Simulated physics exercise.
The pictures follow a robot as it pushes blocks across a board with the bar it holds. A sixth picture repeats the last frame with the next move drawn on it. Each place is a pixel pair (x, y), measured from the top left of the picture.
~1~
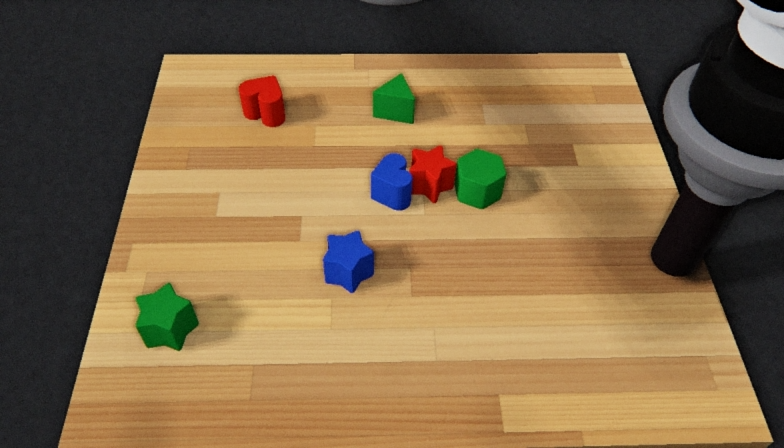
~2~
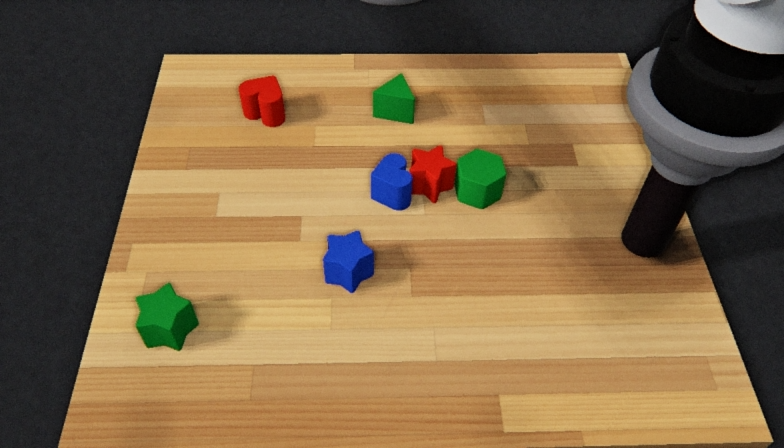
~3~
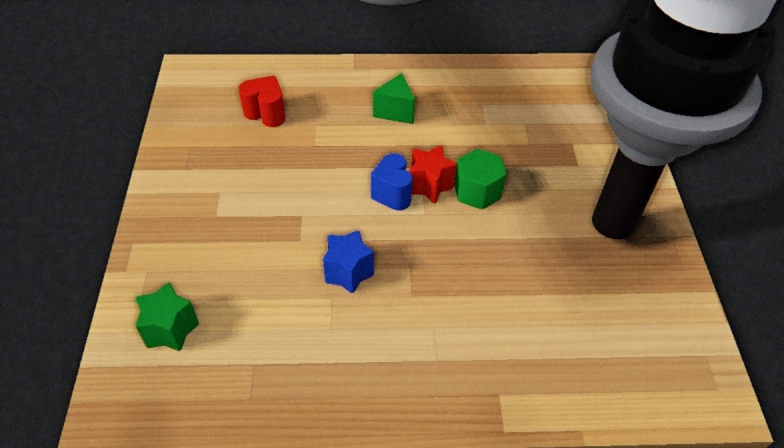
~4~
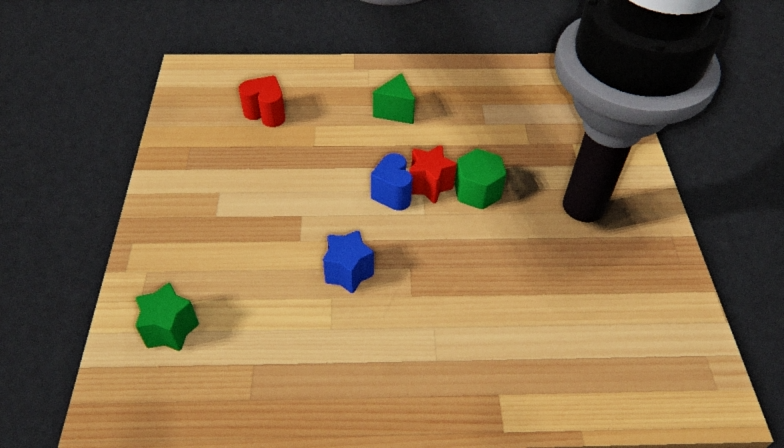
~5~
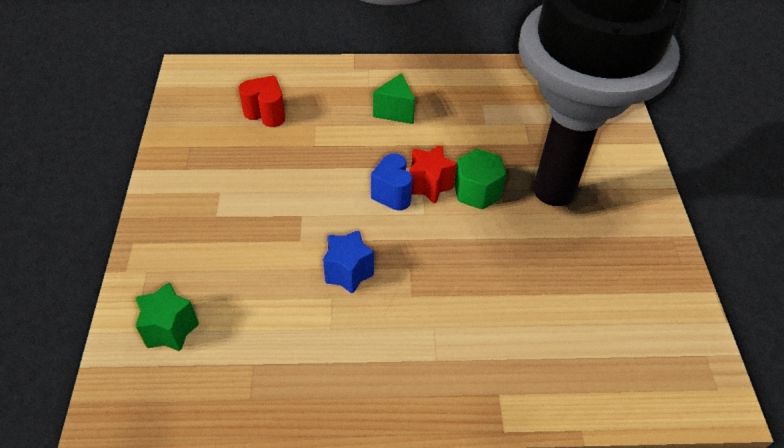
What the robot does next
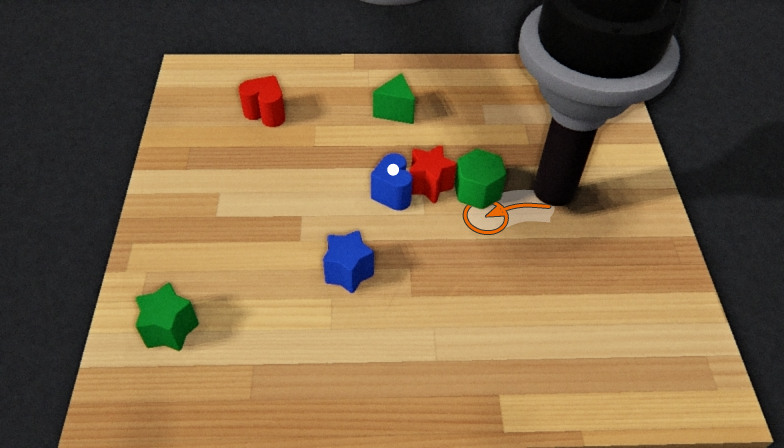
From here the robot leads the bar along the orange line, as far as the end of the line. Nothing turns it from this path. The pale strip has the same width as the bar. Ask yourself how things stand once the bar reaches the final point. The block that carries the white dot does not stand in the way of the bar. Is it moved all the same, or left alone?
The block that carries the white dot will stay where it stands.
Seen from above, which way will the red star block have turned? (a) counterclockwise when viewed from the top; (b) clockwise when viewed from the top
I choose a.
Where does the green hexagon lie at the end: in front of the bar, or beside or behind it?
It ends up beside or behind the bar.
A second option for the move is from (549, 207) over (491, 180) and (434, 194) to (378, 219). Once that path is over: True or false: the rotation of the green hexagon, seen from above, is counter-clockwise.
That is false.
Drawn move, from (549, 207) over (527, 205) and (505, 209) to (486, 216); the dot is on the blue heart.
On the path given first. Halfway along, bar at (519, 191); green hexagon at (478, 165).
At the end, bar at (489, 201); blue heart still; red star block at (423, 156), turned 25° anticlockwise; green hexagon at (462, 165), turned 55° clockwise.
